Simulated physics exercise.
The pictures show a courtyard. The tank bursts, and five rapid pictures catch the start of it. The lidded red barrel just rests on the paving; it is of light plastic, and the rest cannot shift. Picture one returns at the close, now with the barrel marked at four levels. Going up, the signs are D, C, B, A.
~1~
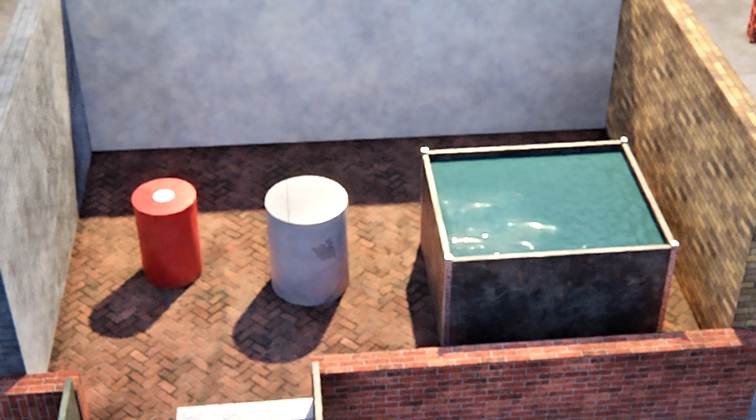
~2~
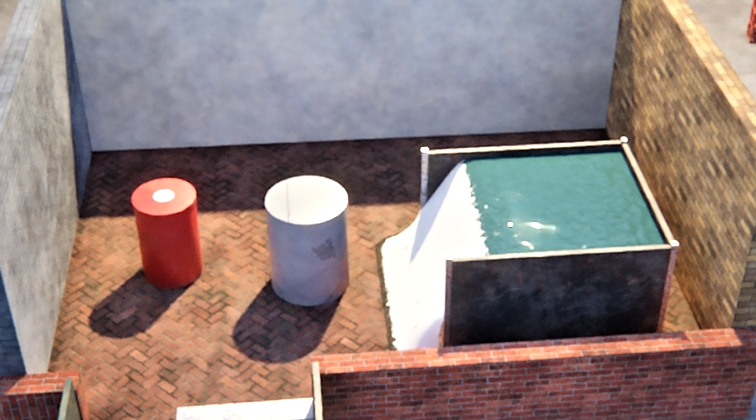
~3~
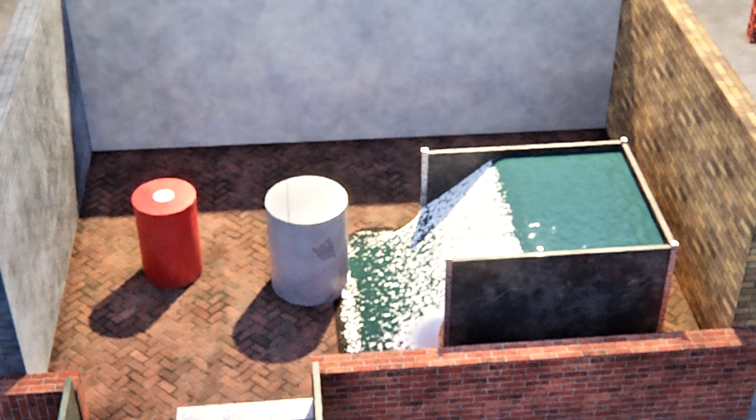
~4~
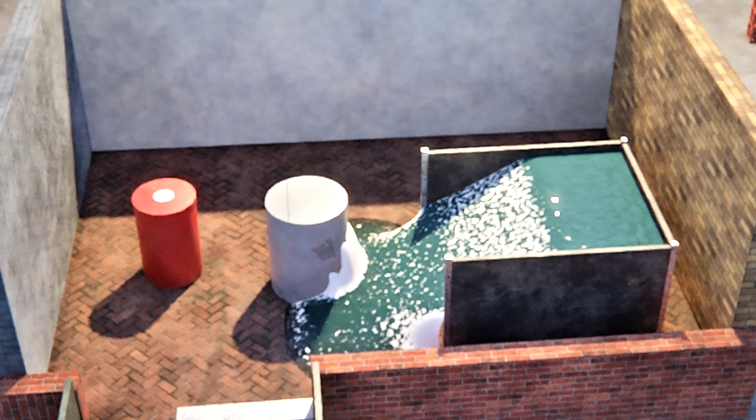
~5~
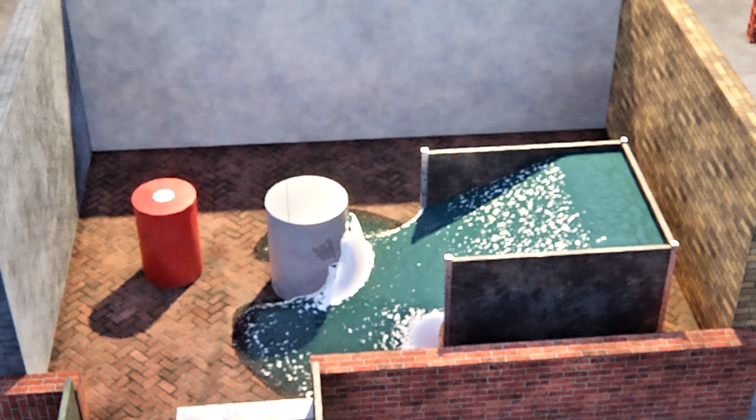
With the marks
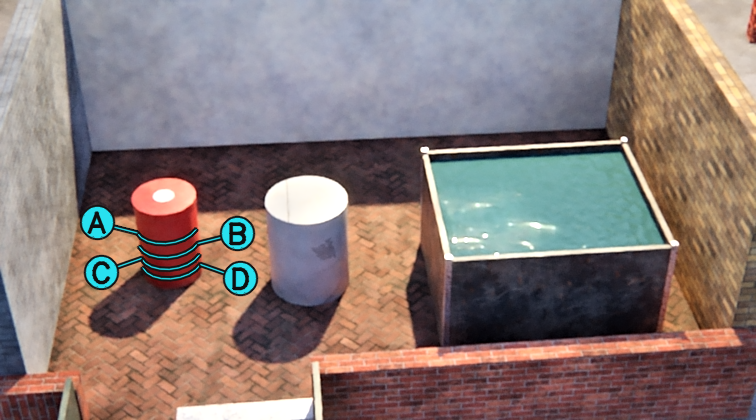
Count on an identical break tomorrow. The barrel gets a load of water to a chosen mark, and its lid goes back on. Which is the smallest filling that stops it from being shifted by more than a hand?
C is the one.
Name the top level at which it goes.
D it is.
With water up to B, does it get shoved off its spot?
No.
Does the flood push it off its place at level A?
No.
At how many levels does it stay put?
Three.
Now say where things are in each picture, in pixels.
In the first frame, lid of the red barrel at (163, 197); tank full, its middle at (542, 203); open gate at (196, 367).
In the second frame, 4 % of the ground wet, in view closest to the barrel at (385, 252).
In the third frame, 8 % of the ground wet, in view closest to the barrel at (347, 310).
In the fourth frame, 12 % of the ground wet, in view closest to the barrel at (301, 311).
In the fifth frame, lid of the red barrel at (163, 197); 17 % of the ground wet, in view closest to the barrel at (242, 314).
On the marked copy, A at (165, 243); B at (167, 257); C at (169, 269); D at (170, 278); from the bottom up D, C, B, A.
For level A, it does not move.
For level B, it does not move.
For level C, it shifts by a finger or two and stays.
For level D, it is pushed about twice its own width away.
